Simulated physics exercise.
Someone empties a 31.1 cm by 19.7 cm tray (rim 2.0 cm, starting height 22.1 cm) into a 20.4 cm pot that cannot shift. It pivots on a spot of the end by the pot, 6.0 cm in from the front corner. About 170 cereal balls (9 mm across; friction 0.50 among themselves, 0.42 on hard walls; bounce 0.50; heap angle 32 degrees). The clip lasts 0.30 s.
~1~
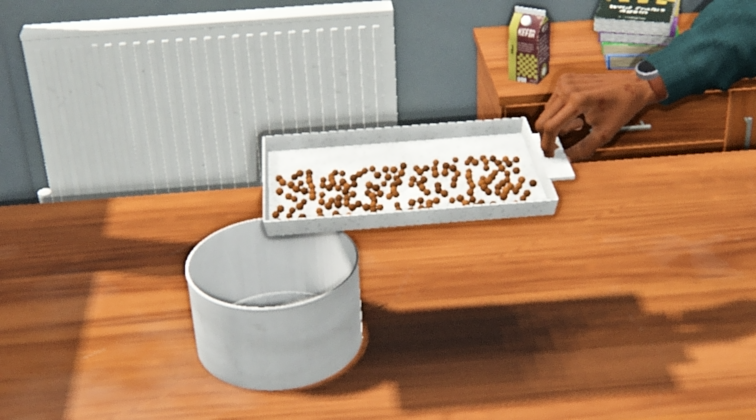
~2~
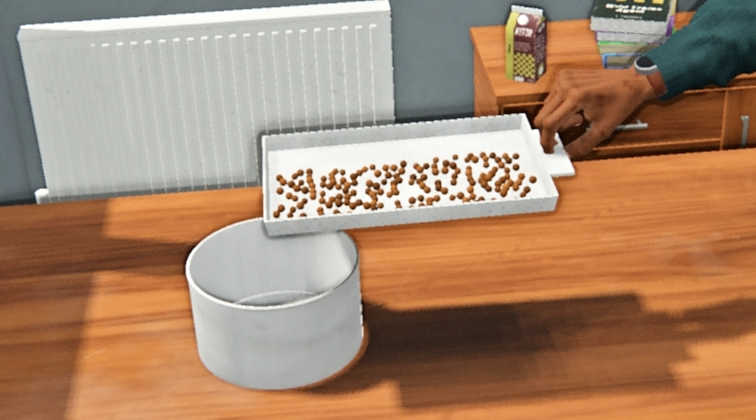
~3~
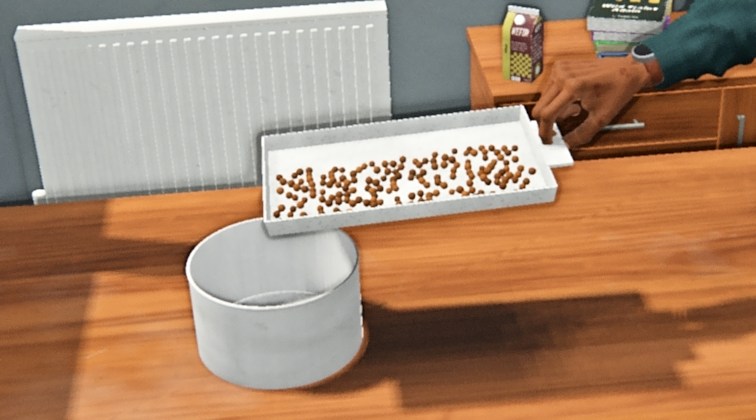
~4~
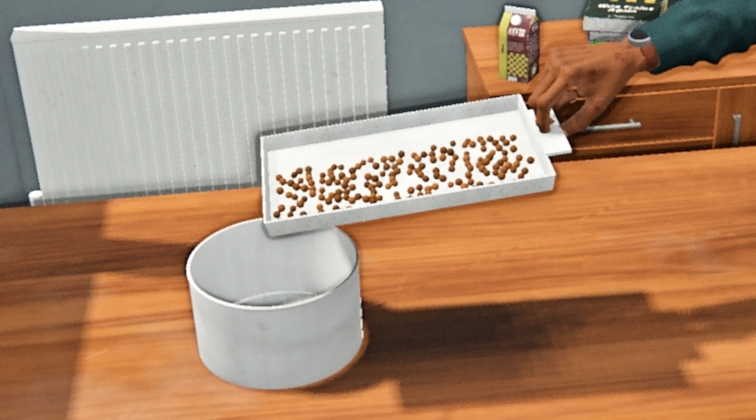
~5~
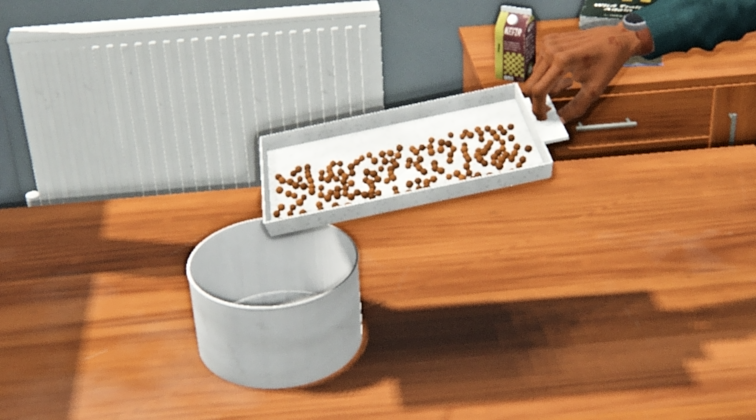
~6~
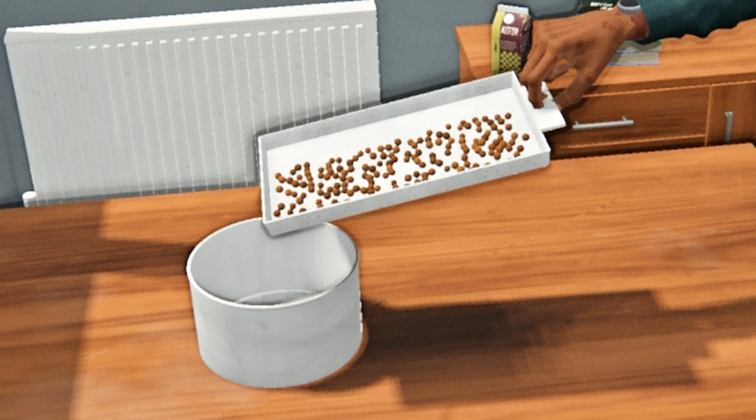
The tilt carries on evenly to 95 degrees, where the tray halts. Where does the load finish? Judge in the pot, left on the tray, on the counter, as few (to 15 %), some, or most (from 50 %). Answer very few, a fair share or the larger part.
In the pot: The larger part; left on the tray: Very few; on the counter: A fair share.
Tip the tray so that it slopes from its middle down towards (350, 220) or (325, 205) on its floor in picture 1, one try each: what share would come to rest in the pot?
About 5 and 20 per cent.
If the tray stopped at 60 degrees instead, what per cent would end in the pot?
Then about 0 per cent.
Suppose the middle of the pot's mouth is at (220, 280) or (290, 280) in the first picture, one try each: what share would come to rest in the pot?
About 95 and 75 per cent.
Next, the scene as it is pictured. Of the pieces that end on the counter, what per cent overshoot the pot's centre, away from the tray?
Some 90 per cent.
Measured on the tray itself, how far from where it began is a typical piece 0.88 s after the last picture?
Roughly 11 cm.
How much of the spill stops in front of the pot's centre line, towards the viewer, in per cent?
Some 90 per cent.
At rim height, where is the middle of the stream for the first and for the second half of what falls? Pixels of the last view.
First near (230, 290), later near (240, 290).
Then, 0.88 s after the last picture, tilt 50 degrees; the tray holds 100 %, the pot 0 %.
Then, 1.47 s after the last picture, tilt 76 degrees; the tray holds 95 %, the pot 0 %.
Then, 2.10 s after the last picture, tilt 95 degrees; the tray holds 35 %, the pot 15 %.
In the end, pot 70 %, tray 0 %, counter 30 %.
